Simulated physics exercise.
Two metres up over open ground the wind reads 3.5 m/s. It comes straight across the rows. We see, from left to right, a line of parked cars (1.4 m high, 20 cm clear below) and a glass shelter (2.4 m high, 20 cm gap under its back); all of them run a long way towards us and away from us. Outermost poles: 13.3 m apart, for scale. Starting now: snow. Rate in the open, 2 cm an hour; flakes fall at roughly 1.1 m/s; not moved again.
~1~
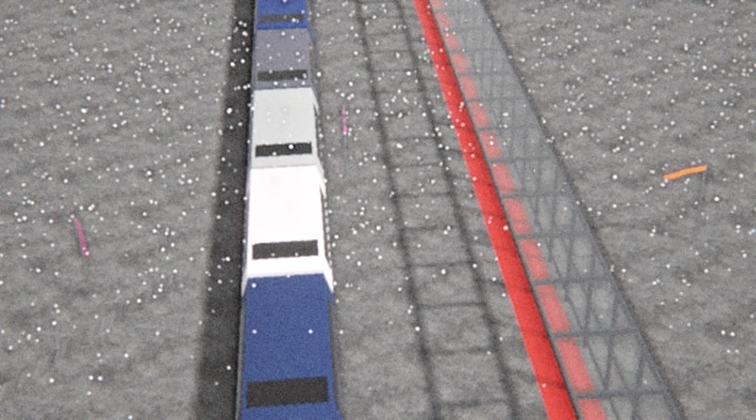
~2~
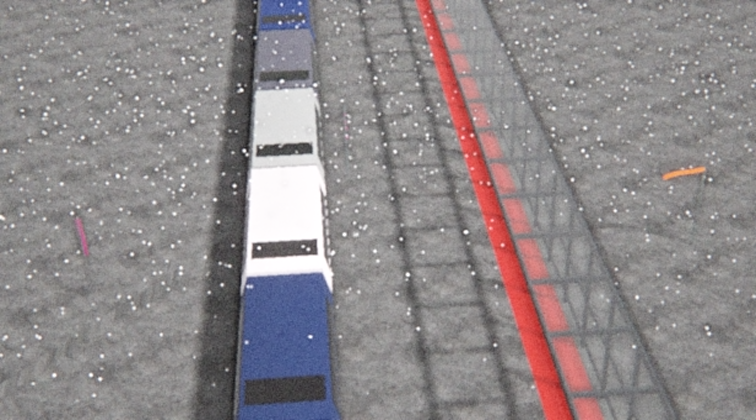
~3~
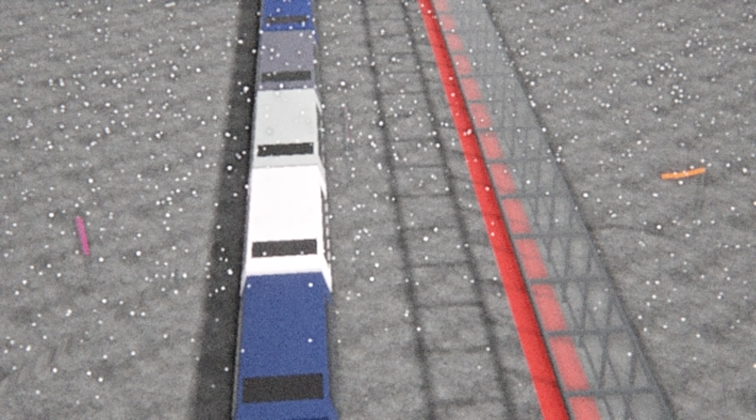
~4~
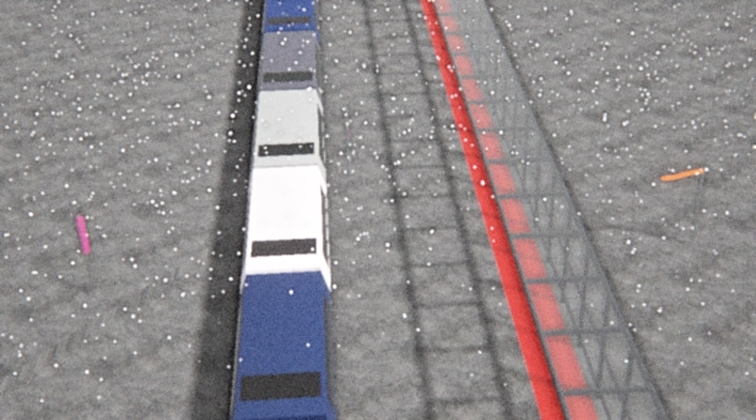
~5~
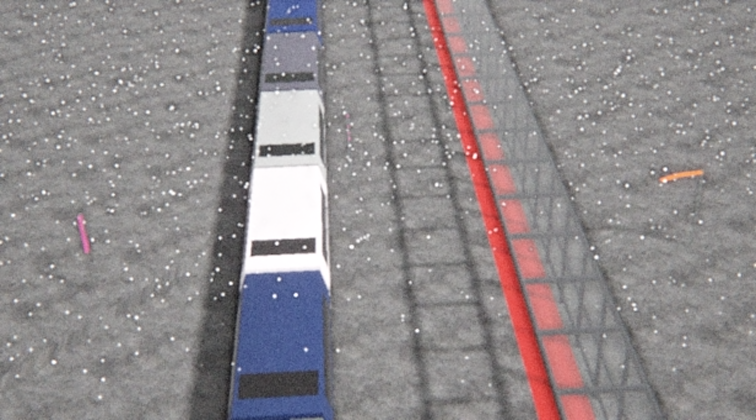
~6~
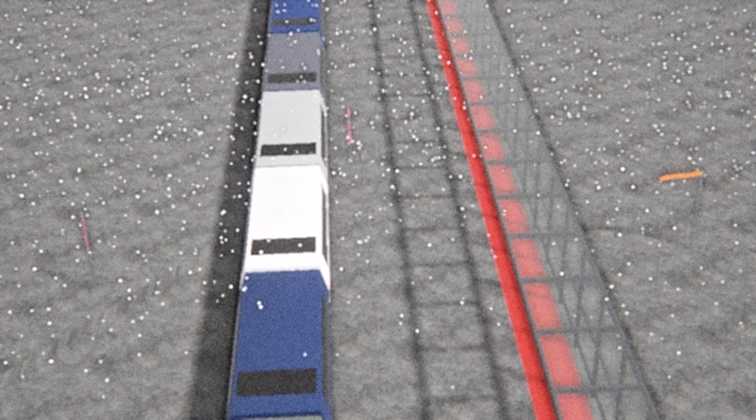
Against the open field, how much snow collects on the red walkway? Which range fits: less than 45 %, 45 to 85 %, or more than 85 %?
That spot gets not even 45 % of the open amount.
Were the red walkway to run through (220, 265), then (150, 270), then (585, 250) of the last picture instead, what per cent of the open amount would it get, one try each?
In turn about 90 %, 90 %, 110 %.
In 10 minutes the red walkway collects 0 mm against 3 mm in the open.
In 30 minutes the red walkway collects 0 mm against 10 mm in the open.
In 60 minutes the red walkway collects 0 mm against 20 mm in the open, so the red walkway has 1 % of the open amount; the left half of it has 2 %, the right half 0 %.
